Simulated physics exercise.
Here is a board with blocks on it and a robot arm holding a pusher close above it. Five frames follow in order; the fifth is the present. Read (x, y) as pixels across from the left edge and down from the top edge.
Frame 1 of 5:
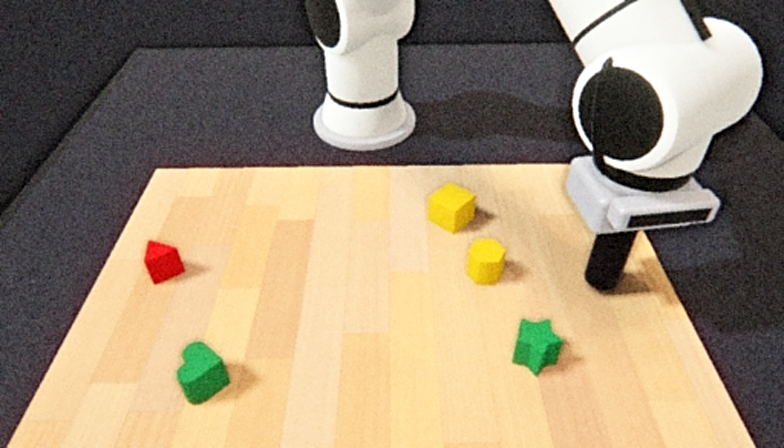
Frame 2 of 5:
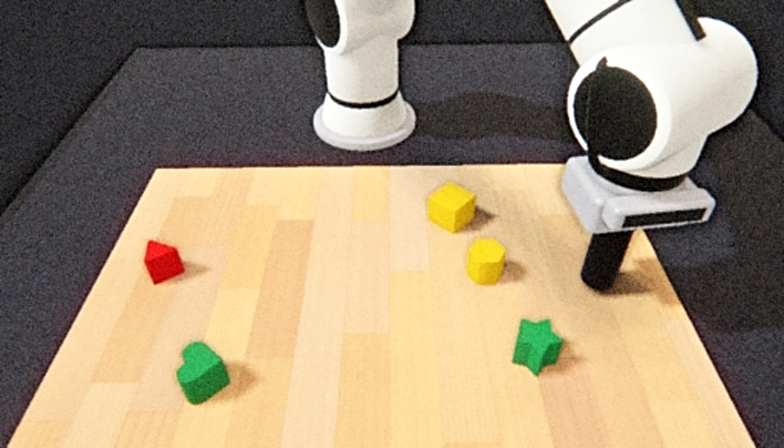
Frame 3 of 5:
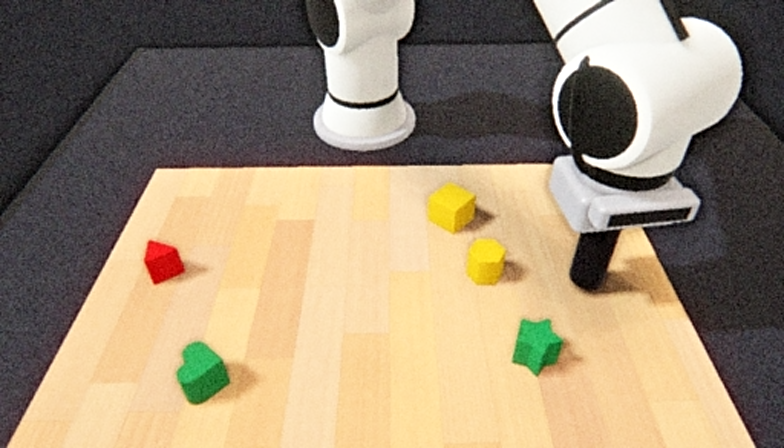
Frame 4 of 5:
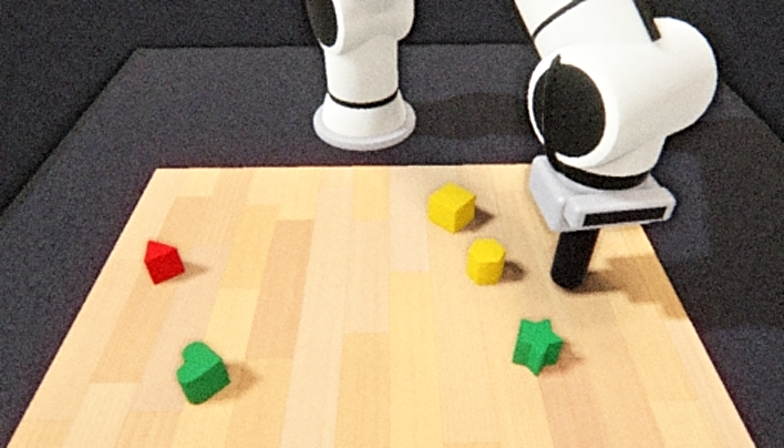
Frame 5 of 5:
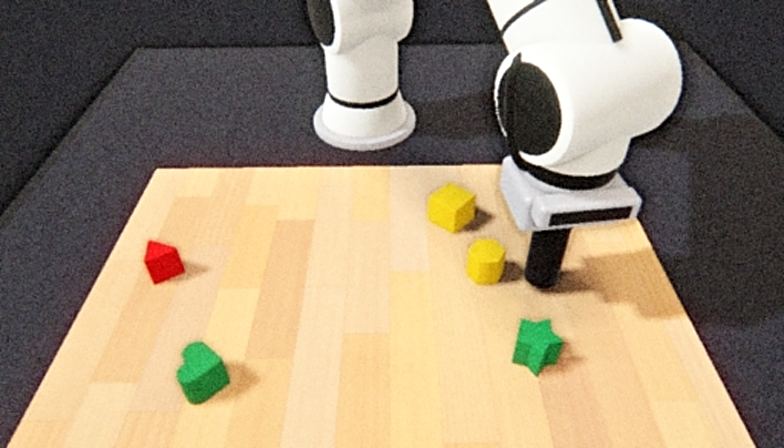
A robot arm holding a black pusher moves slowly left above the right side of a wooden board, nearing a yellow hexagonal block, while the yellow, green and red blocks all stay still.
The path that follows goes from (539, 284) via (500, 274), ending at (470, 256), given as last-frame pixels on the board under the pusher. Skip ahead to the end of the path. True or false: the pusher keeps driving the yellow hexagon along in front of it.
The statement is false.
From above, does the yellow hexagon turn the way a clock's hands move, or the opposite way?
The twist is anticlockwise.
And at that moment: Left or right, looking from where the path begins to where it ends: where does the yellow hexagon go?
That block drifts left.
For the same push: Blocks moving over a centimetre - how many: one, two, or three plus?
It should be one.
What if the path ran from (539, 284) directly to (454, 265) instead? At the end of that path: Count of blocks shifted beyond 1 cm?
I count one.
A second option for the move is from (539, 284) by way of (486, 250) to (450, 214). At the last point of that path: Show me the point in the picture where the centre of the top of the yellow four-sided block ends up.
Top centre: (433, 175).
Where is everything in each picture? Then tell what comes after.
Pusher tip at (601, 280); block tops, yellow four-sided block at (452, 196); yellow hexagon at (487, 250), in the first frame.
Pusher at (597, 279); blocks unchanged, in the second frame.
Pusher at (586, 279); blocks unchanged, in the third frame.
Pusher at (567, 278); blocks unchanged, in the fourth frame.
Pusher at (540, 278); yellow four-sided block at (452, 196); yellow hexagon at (487, 250), in the fifth frame.
What follows on the original path. Halfway along, pusher at (500, 267); yellow hexagon at (469, 248), turned 15° anticlockwise.
At the end, pusher at (470, 250); yellow four-sided block in place; yellow hexagon at (444, 243), turned 65° anticlockwise.
